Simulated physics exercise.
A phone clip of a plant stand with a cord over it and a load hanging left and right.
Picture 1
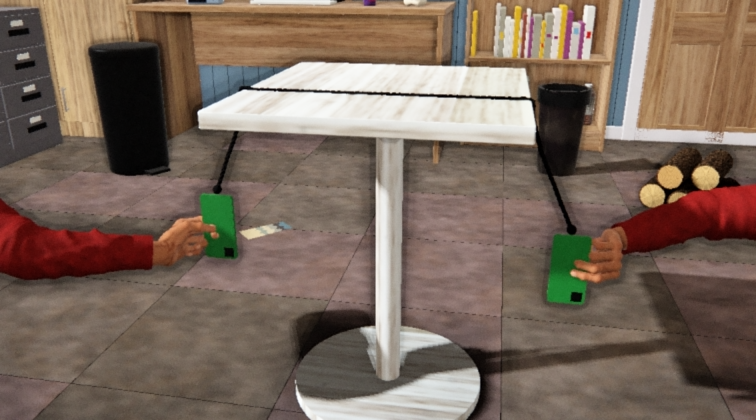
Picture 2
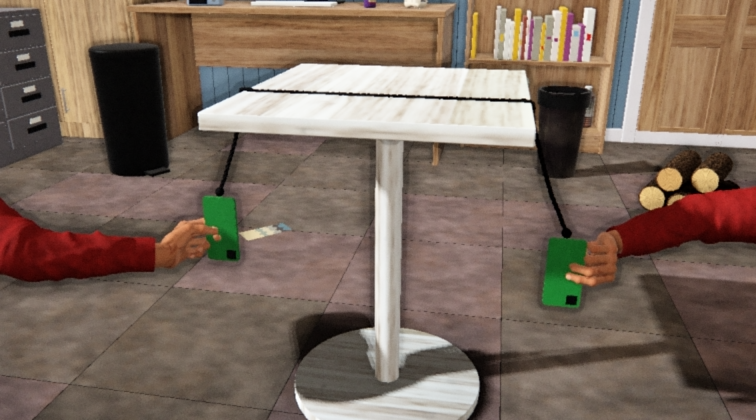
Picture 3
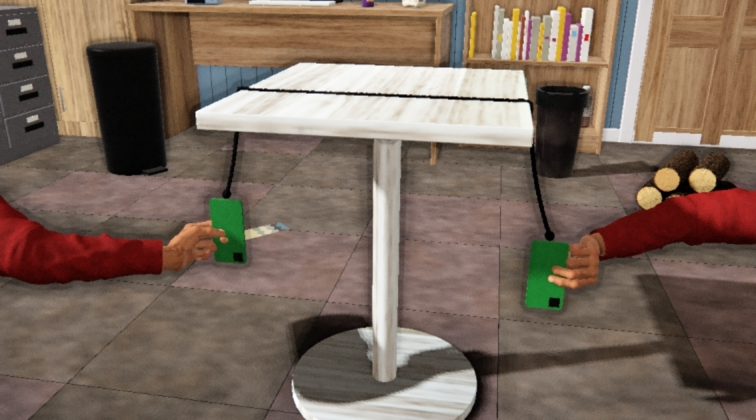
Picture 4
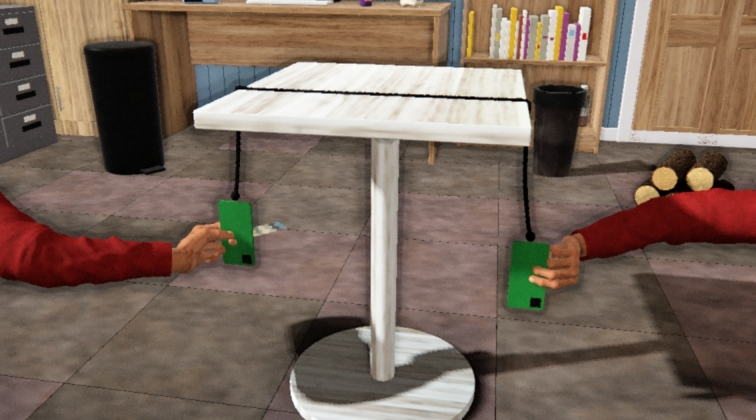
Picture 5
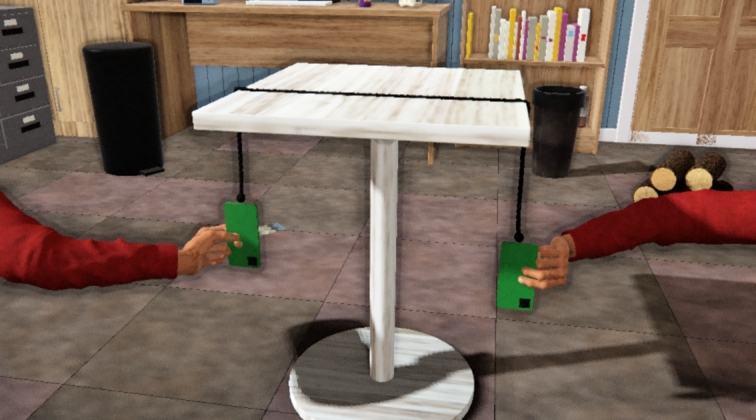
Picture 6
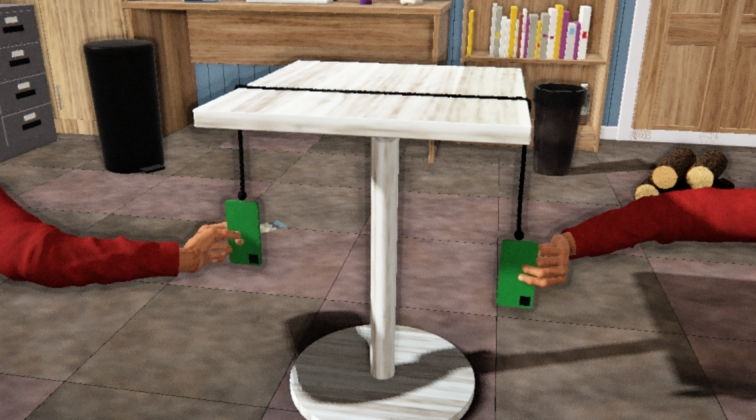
Two red-sleeved arms held green phones tied to a black cord draped over a whitish wooden table, and moved both slightly inward beneath the tabletop until the slanted cord ends hung nearly straight.
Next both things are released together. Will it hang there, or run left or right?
Outcome: The cord hangs still.
Then, 0.22 s later than the last view, left phone where it was near (245, 234); right phone where it was near (515, 275).
Then, 0.70 s later than the last view, left phone where it was near (251, 234); right phone where it was near (507, 274).
Then, 1.36 s later than the last view, left phone where it was near (247, 234); right phone where it was near (515, 275).
Finally, left phone where it was near (250, 234); right phone where it was near (508, 274). The cord keeps its balance.
